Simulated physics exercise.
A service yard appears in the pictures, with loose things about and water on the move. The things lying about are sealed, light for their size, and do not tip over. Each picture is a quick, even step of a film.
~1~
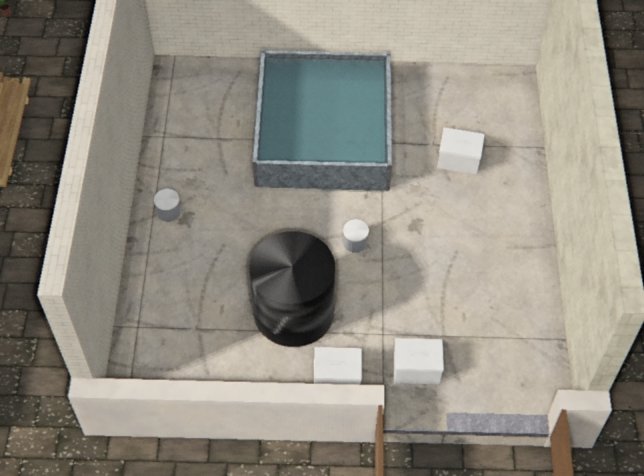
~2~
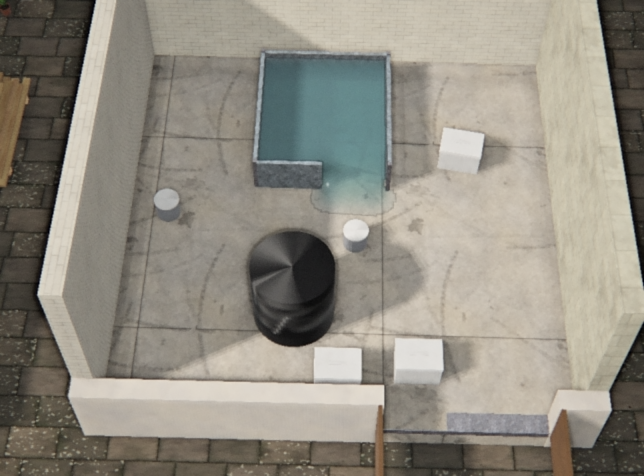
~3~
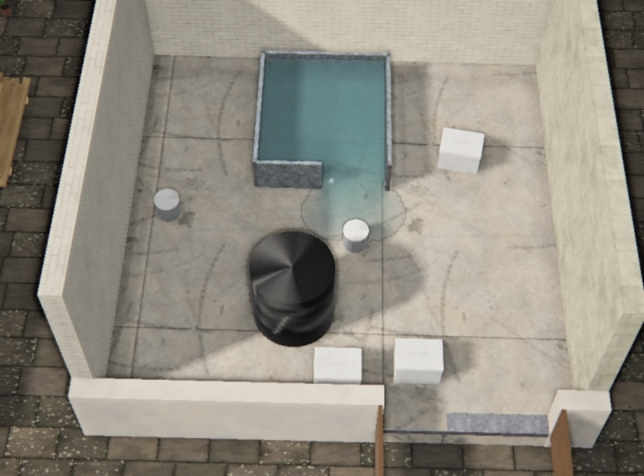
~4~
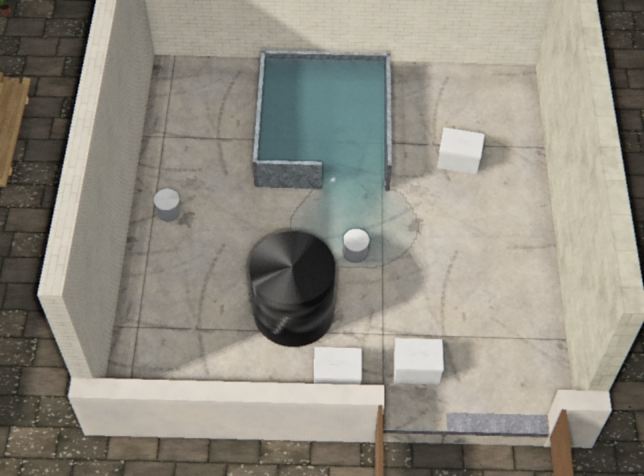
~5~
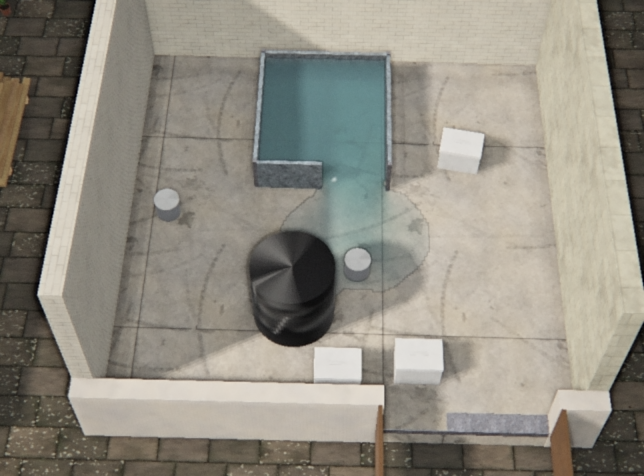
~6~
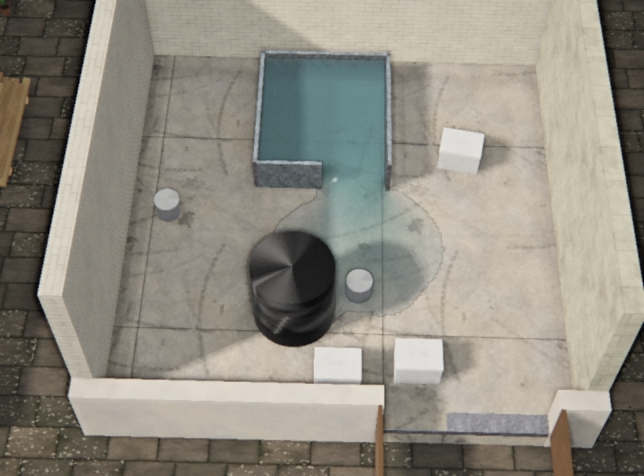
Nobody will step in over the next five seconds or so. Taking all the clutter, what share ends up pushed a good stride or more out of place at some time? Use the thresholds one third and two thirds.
I'd put it between one third and two thirds.
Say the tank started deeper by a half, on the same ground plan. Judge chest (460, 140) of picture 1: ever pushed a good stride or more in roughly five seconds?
My take on it: Didn't get there.
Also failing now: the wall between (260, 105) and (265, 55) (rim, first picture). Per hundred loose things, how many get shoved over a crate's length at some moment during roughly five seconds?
My estimate is some 20 per cent of them.
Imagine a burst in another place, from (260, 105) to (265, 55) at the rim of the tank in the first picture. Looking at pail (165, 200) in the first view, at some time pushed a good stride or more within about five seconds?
Distance reached.
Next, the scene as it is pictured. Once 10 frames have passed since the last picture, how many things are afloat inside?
By my count, 1.
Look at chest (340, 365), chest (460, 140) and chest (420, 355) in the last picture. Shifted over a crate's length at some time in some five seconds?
Taking them in turn, the first stayed within range, the second stayed within range, and the third traveled far.
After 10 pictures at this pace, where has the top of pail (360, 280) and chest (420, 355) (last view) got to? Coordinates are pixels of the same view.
(383, 385) and (445, 390), roughly.
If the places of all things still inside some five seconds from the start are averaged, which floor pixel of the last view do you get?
Near (317, 248).
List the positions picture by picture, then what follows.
The first picture shows a pail at (356, 230) rests on the ground; a chest at (419, 354), on the bottom; 0 of 5 have shifted.
The second picture shows a pail at (356, 230) rests on the ground; a chest at (419, 354) rests on the ground; 0 of 5 have shifted.
The third picture shows a pail at (356, 230), on the bottom; a chest at (419, 354), on the bottom; 0 of 5 have shifted.
The fourth picture shows a pail at (356, 240), on the bottom, close to its start; a chest at (419, 354) rests on the ground; 1 of 5 have shifted.
The fifth picture shows a pail at (358, 259) rests on the ground, a stride from its start; a chest at (419, 354) rests on the ground; 1 of 5 have shifted.
The sixth picture shows a pail at (359, 280), on the bottom, a stride from its start; a chest at (419, 354) rests on the ground; 1 of 5 have shifted.
A moment on, 1 of 5 are well off their spots; 0 afloat.
Next, 2 of 5 are well off their spots; 1 afloat.
Later, 2 of 5 are well off their spots; 0 afloat.
In the end, 2 of 5 are well off their spots, and 2 have been at some point; 0 afloat.
